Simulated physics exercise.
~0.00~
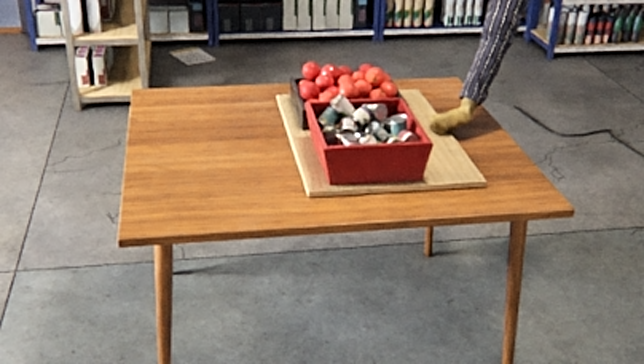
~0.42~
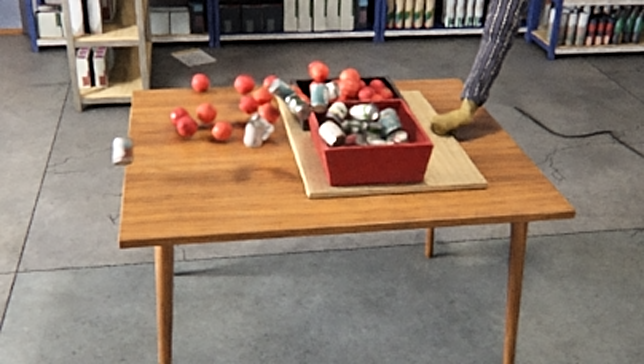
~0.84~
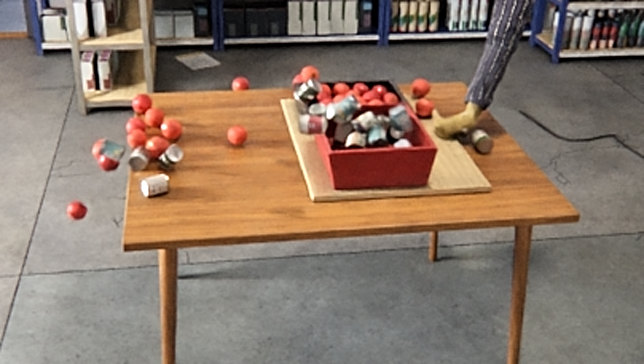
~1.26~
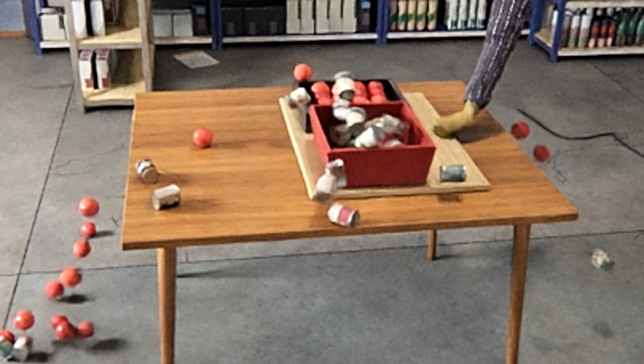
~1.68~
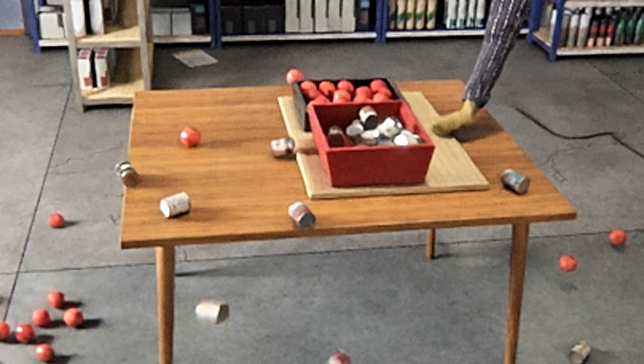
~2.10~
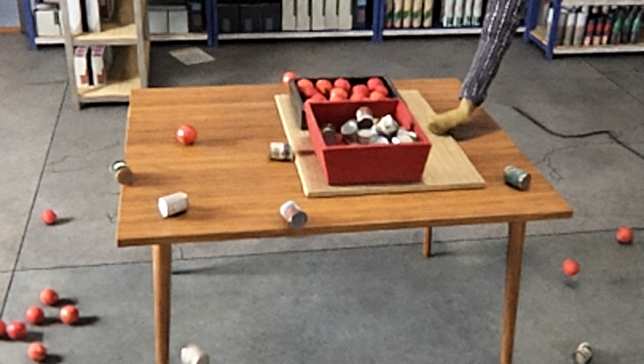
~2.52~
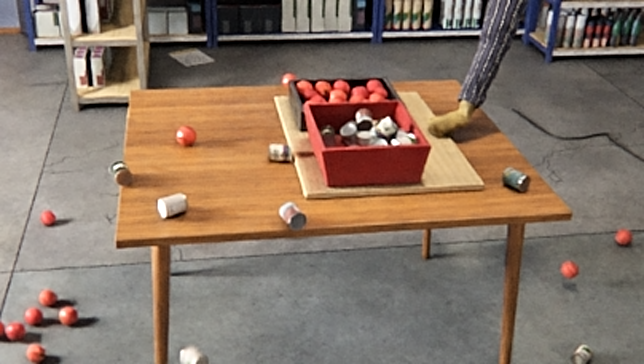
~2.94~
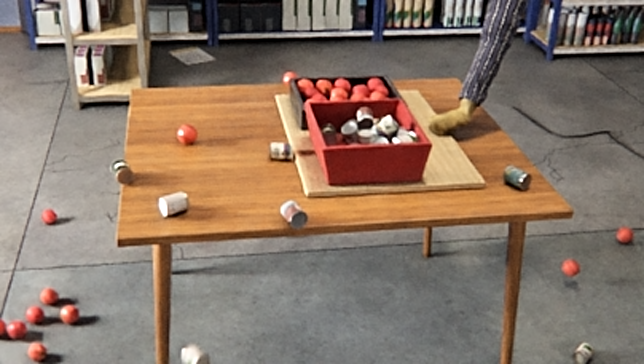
Tomatoes and small tins spilling from red and black baskets shaken on a wooden table, ending scattered across tabletop and floor.
